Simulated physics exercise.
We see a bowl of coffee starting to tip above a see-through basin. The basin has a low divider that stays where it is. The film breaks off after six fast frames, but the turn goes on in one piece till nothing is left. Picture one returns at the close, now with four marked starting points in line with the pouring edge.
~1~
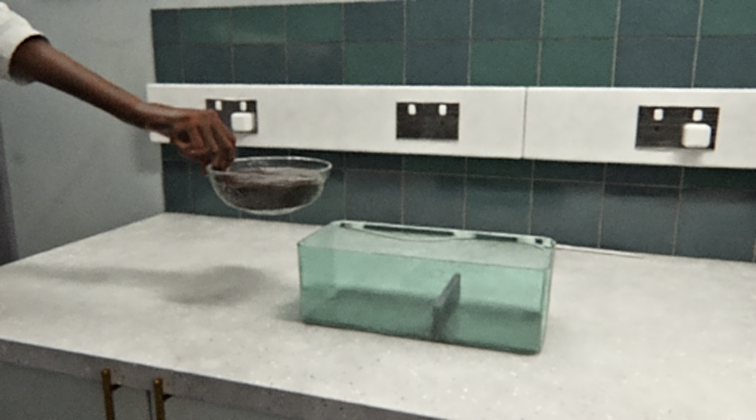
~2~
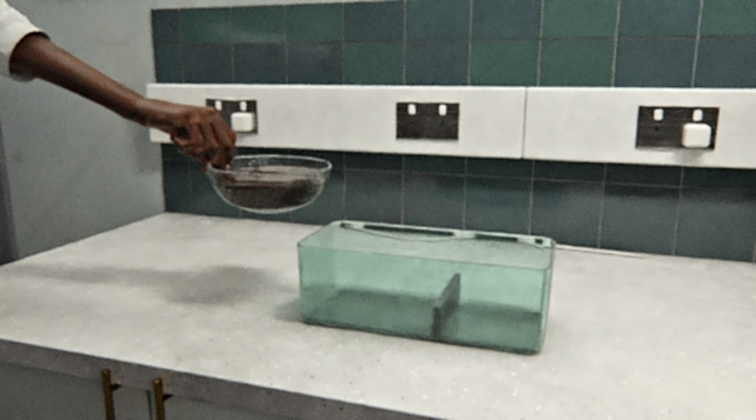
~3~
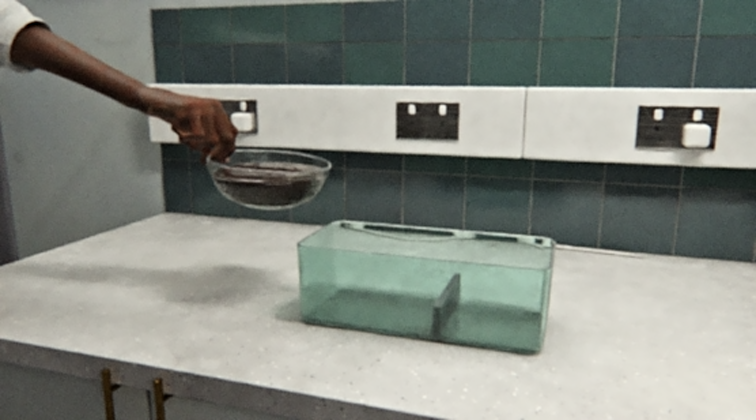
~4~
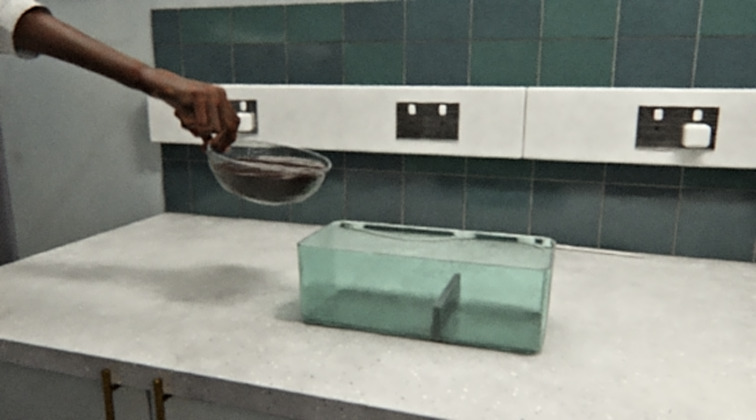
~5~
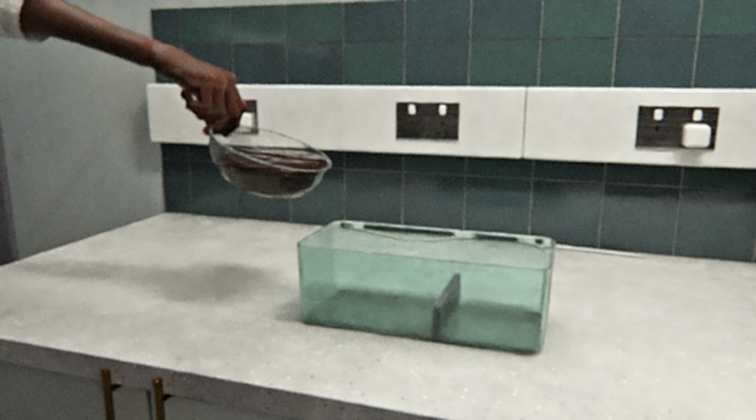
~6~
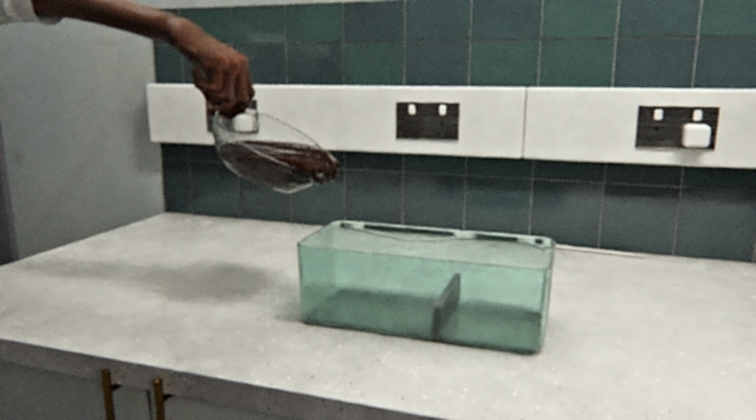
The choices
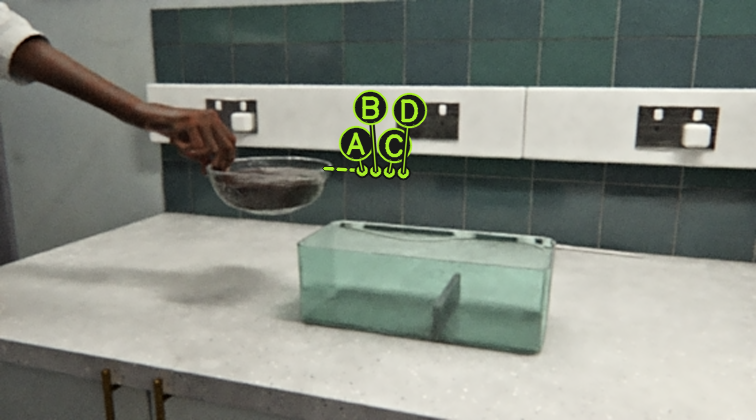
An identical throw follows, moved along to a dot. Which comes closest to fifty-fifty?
B.
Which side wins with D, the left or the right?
The right side.
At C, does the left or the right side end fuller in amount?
The right one.
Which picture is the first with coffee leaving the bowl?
Picture 5.
On the marked copy, A at (362, 170); B at (375, 171); C at (389, 172); D at (403, 172).
With A, about 78 % ends left of the wall and 21 % right of it.
With B, about 46 % ends left of the wall and 52 % right of it.
With C, about 26 % ends left of the wall and 73 % right of it.
With D, about 13 % ends left of the wall and 86 % right of it.
